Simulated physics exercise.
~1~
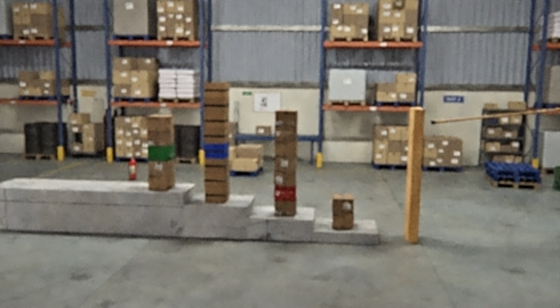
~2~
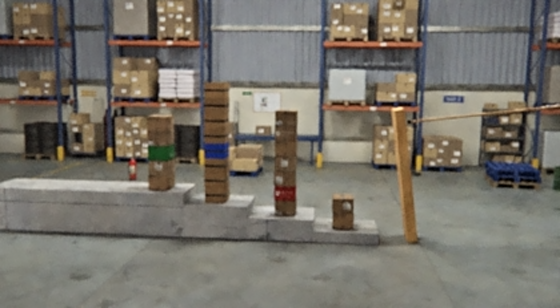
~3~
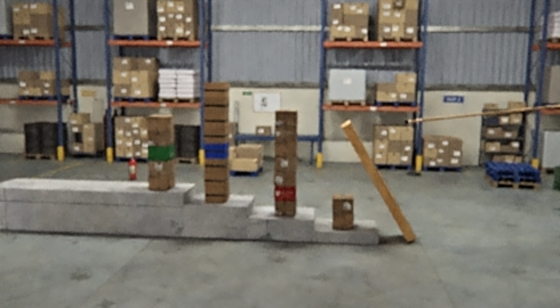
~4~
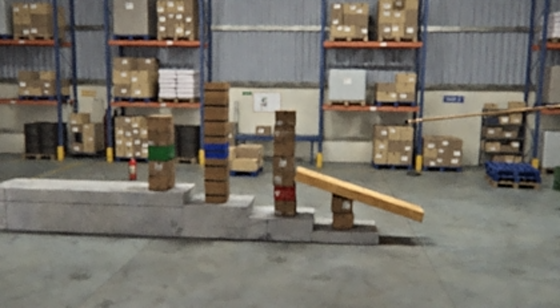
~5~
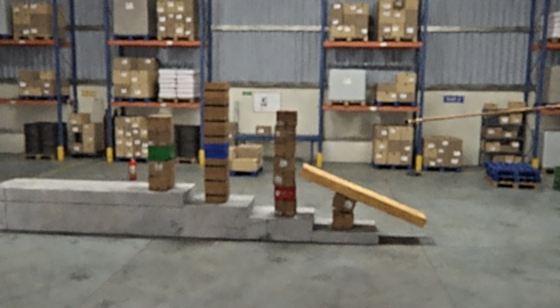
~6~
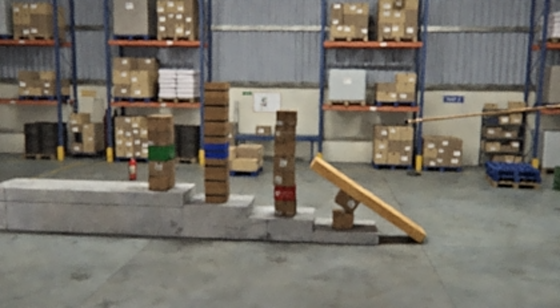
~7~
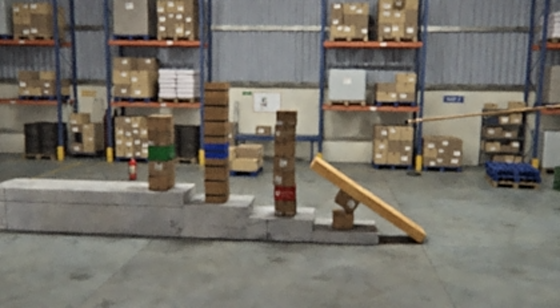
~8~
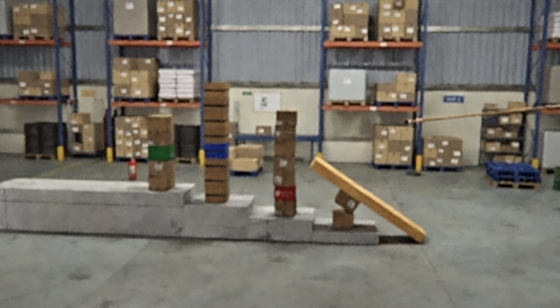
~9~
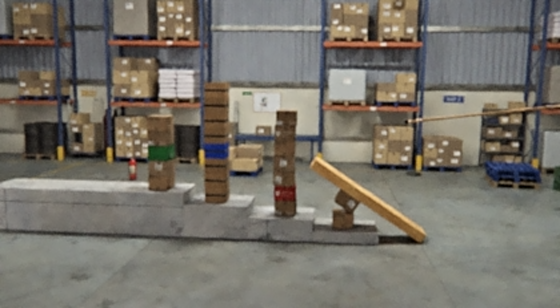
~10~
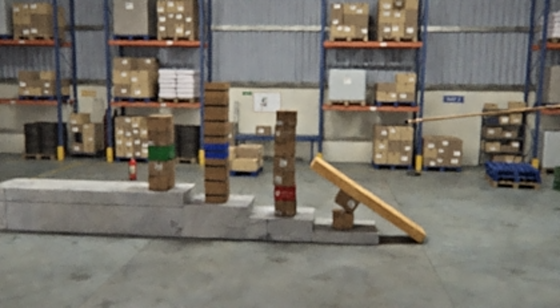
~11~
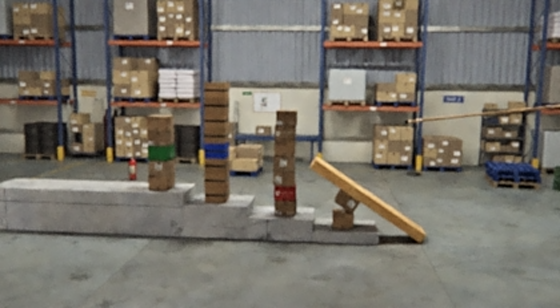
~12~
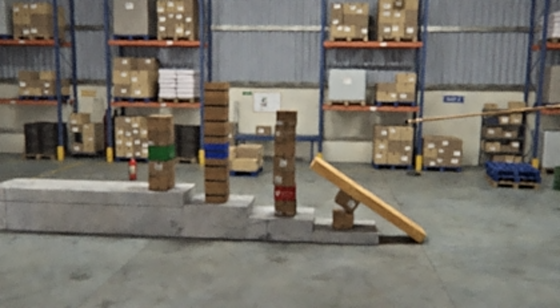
In a warehouse, a pole pushed an upright wooden board leftward onto the shortest stack of cartons, tilting its top carton before the board slid back a little and settled at a slant against it, while the taller columns on the steps stayed standing.
